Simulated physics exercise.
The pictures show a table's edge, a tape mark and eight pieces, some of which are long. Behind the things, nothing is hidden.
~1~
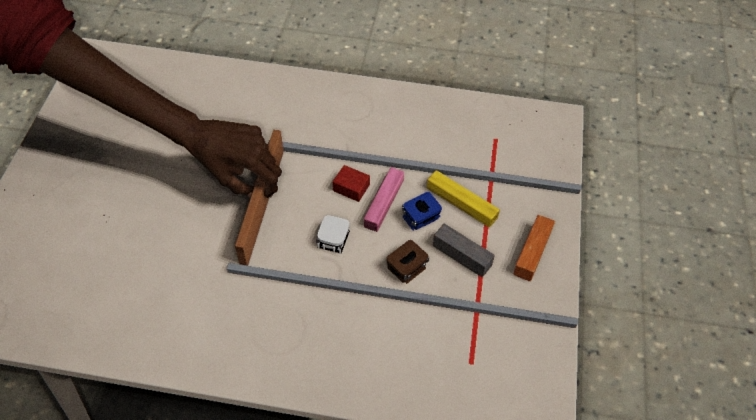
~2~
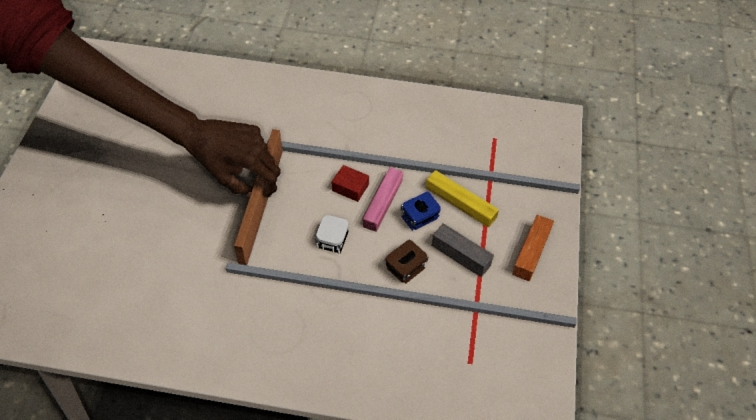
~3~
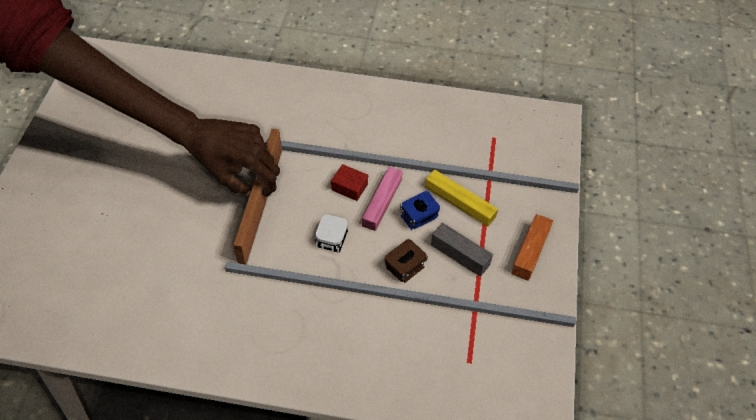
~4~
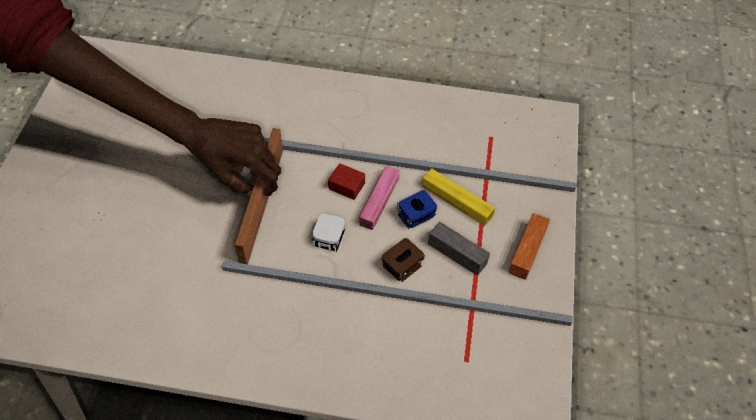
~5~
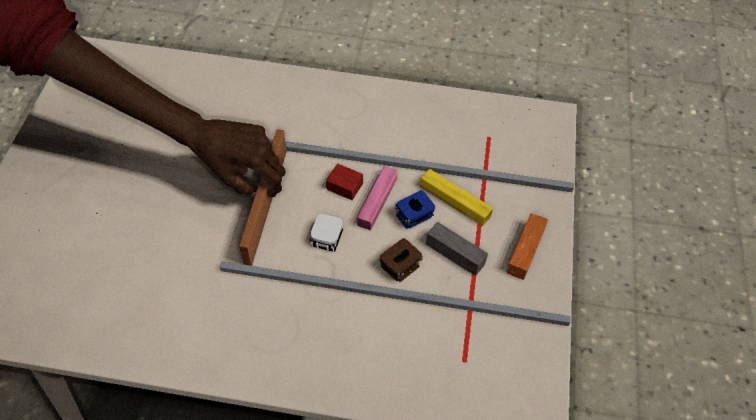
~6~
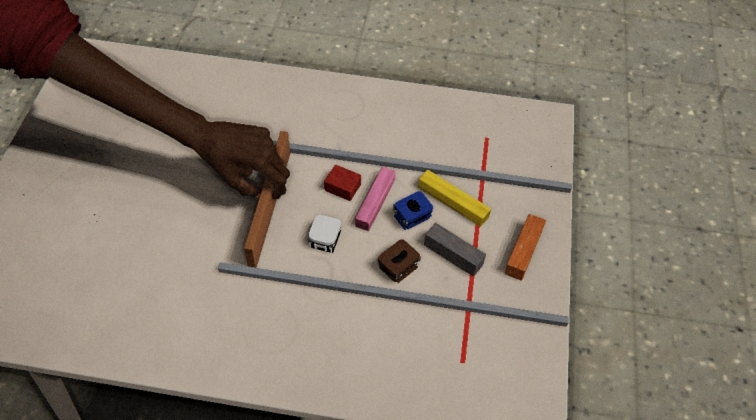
Hand holding a wooden board upright between two grey rails, then nudging it slightly right as the scattered coloured pieces stay still.
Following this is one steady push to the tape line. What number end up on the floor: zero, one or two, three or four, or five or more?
Honestly, none whatsoever fall.
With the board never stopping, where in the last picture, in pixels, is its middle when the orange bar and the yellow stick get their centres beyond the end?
Its middle is about (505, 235) and about (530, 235).
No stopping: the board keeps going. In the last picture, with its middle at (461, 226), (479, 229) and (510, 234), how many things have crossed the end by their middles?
Taking the places in turn, the counts are 0, 0 and 1.
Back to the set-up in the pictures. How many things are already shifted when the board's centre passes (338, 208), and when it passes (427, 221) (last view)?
That gives 3 for the first and 7 for the second.
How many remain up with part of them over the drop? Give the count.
The number would be 0.
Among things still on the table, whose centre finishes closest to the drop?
That would be the orange bar.
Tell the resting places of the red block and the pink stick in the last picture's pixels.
Near (495, 202) and (508, 224).
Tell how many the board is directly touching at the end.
4.
Soon after, none off yet; orange bar at rest near (525, 247); grey bar at rest near (454, 249); yellow stick at rest near (454, 198).
Then, none off yet; orange bar at rest near (525, 247); grey bar moving near (460, 254); yellow stick moving near (461, 195).
Further on, none off yet; orange bar at rest near (525, 247); grey bar moved about its own width near (494, 276); yellow stick moved about its own width near (507, 195).
At rest, the number that fall off is zero.
